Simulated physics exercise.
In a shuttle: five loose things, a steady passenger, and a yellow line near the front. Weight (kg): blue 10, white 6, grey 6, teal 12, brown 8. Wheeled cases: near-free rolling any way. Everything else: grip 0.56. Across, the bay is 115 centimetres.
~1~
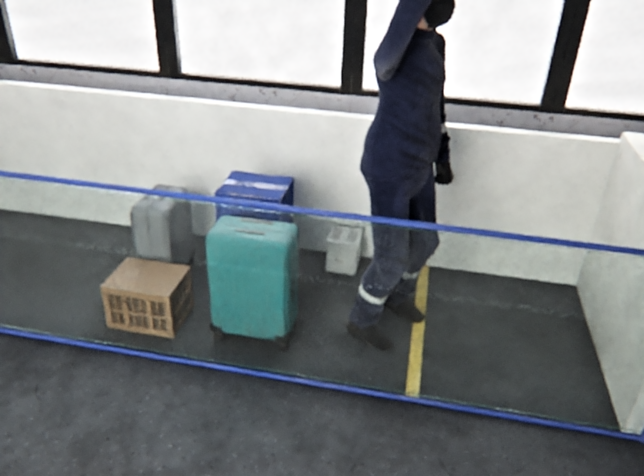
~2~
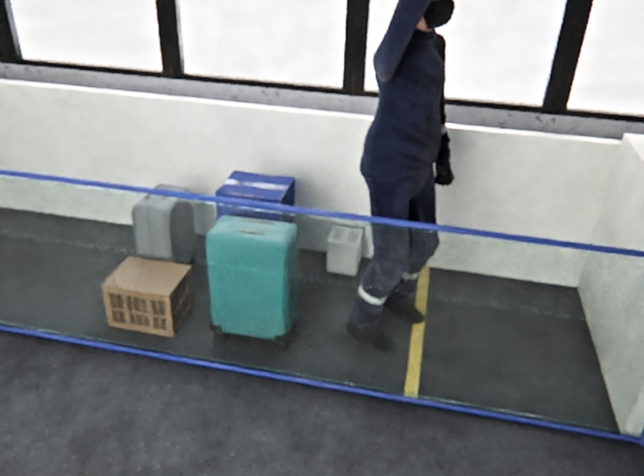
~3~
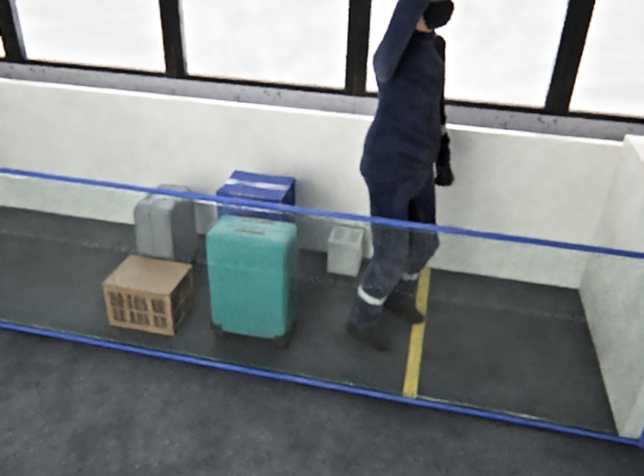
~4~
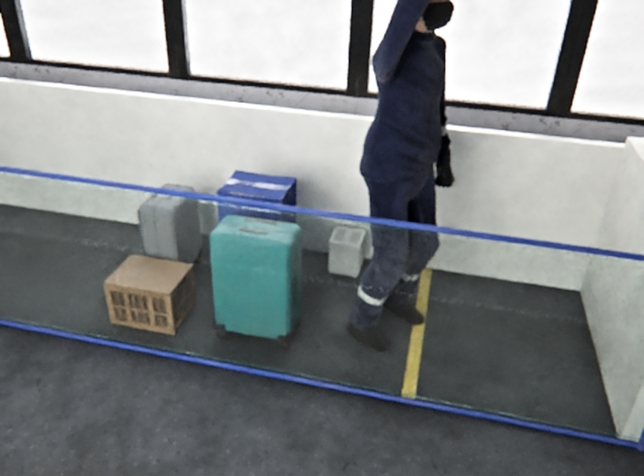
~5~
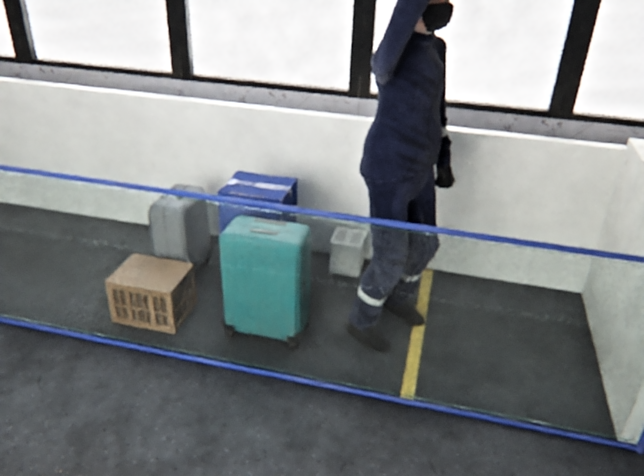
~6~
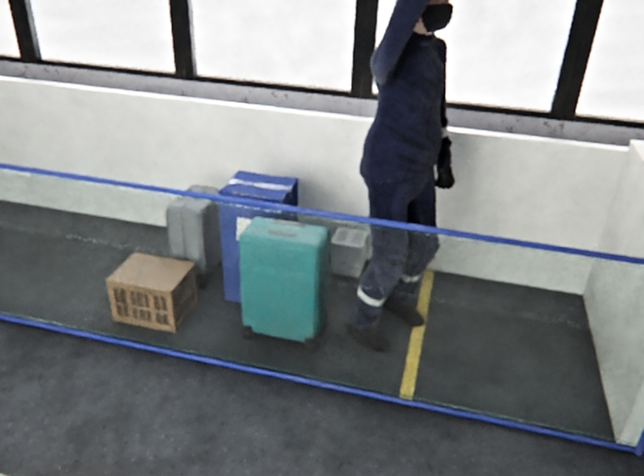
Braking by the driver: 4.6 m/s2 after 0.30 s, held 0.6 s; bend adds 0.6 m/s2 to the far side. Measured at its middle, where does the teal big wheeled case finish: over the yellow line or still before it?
Its middle finishes still before the yellow line.
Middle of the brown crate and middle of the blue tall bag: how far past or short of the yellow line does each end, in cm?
The brown crate ends 140 cm short and the blue tall bag ends 50 cm short.
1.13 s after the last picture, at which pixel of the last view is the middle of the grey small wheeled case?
Around (319, 232).
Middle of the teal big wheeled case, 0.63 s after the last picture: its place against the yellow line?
Around 45 cm shy of it.
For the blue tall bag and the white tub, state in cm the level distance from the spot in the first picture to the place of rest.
For the blue tall bag it is near 45, for the white tub near 10.
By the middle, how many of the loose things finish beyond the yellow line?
That comes to 0.
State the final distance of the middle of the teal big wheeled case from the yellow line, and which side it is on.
Short side, near 45 cm.
Then, 0.23 s after the last picture the teal big wheeled case is 51 cm short of the yellow line, tilted 0°, near (315, 293) in the last picture's view.
Then, 0.63 s after the last picture the teal big wheeled case is 46 cm short of the yellow line, tilted 0°, near (321, 301) in the last picture's view.
Then, 1.13 s after the last picture the teal big wheeled case is 46 cm short of the yellow line, tilted 0°, near (321, 301) in the last picture's view; the white tub 37 cm short of the yellow line, tilted 0°.
At rest, blue tall bag stops short of the yellow line; white tub stops short of the yellow line; grey small wheeled case stops short of the yellow line; teal big wheeled case stops short of the yellow line; brown crate stops short of the yellow line.
